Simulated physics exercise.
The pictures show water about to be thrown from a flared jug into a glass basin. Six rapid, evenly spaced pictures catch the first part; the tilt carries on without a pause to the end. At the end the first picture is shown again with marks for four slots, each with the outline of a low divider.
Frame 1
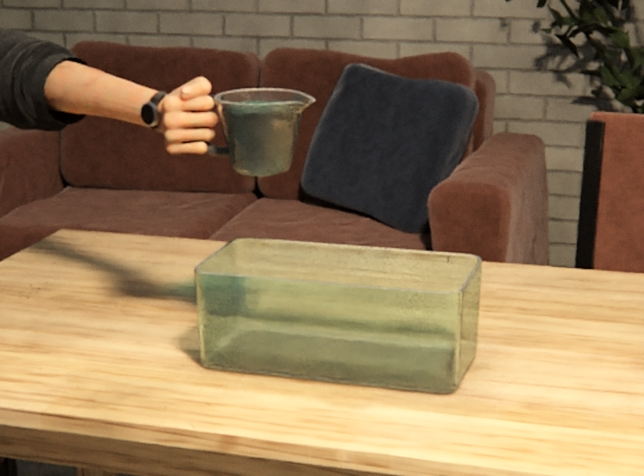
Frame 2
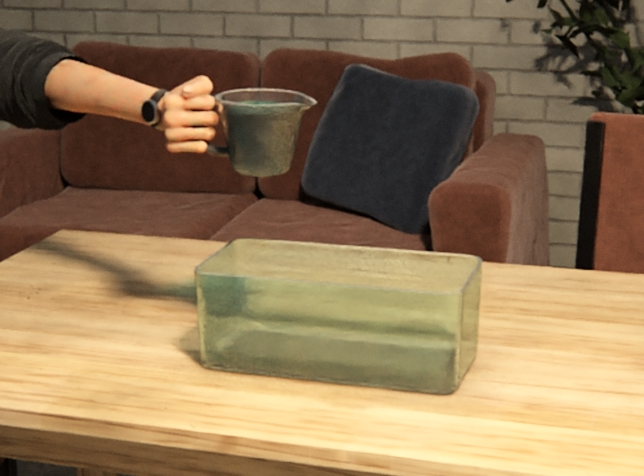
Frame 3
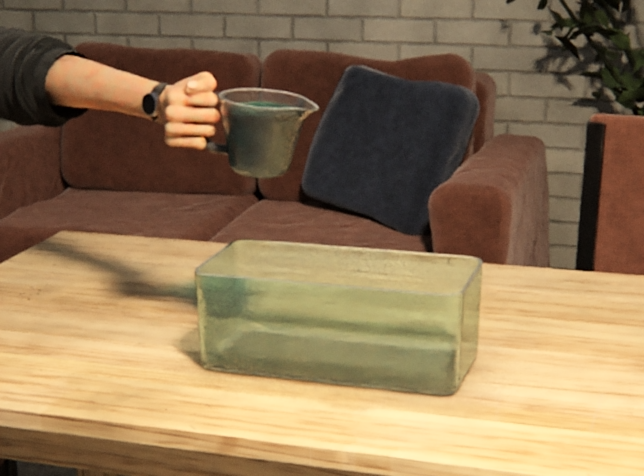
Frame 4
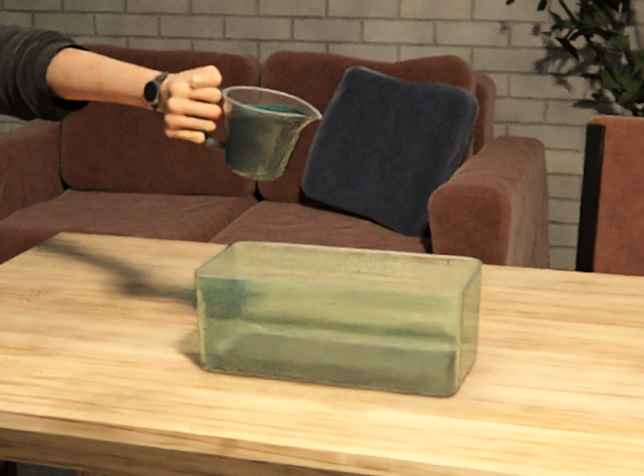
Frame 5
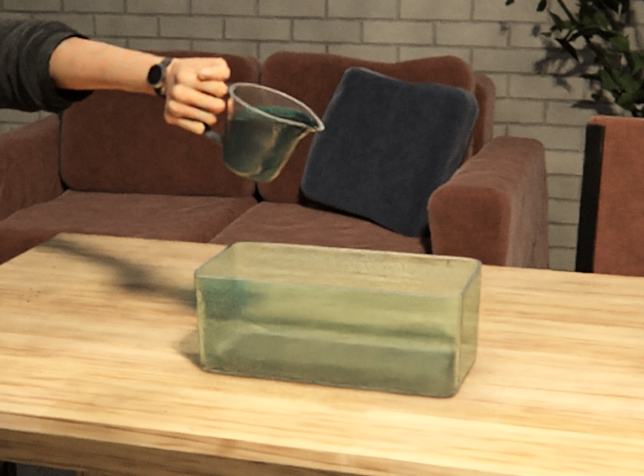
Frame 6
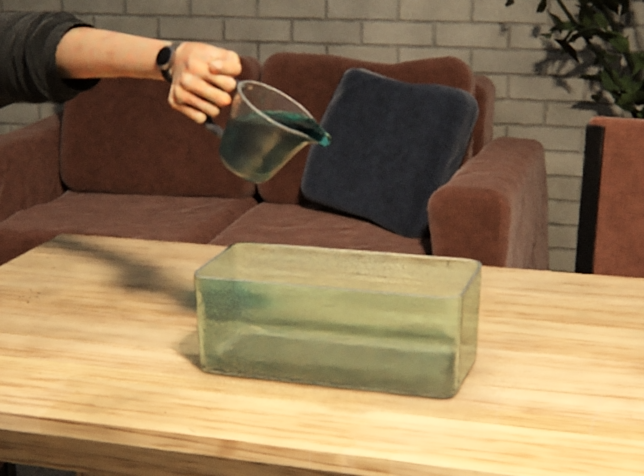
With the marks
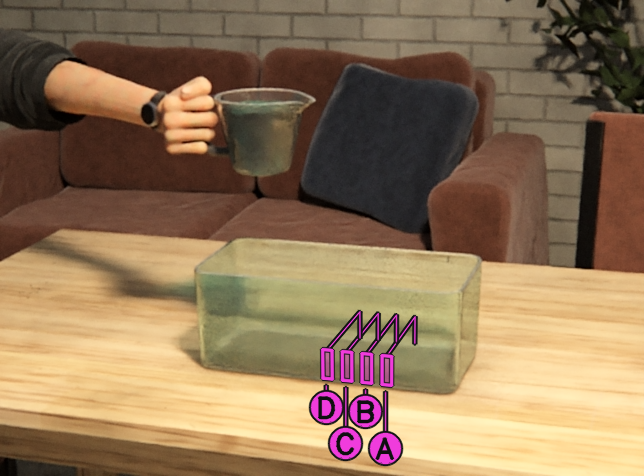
A hand tilting a clear jug of teal water rightward above a glass basin on a wooden table, liquid just crossing the lip.
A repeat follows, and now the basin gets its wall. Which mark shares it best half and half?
Choose C.
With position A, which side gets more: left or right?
The left side.
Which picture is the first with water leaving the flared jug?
Picture 6.
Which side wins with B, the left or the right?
The left side.
On the marked copy, A at (385, 392); B at (365, 389); C at (345, 387); D at (326, 385).
Choosing A, about 90 % ends left of the wall and 7 % right of it.
Choosing B, about 80 % ends left of the wall and 16 % right of it; 4 % is lost outside.
Choosing C, about 51 % ends left of the wall and 48 % right of it.
Choosing D, about 18 % ends left of the wall and 81 % right of it.
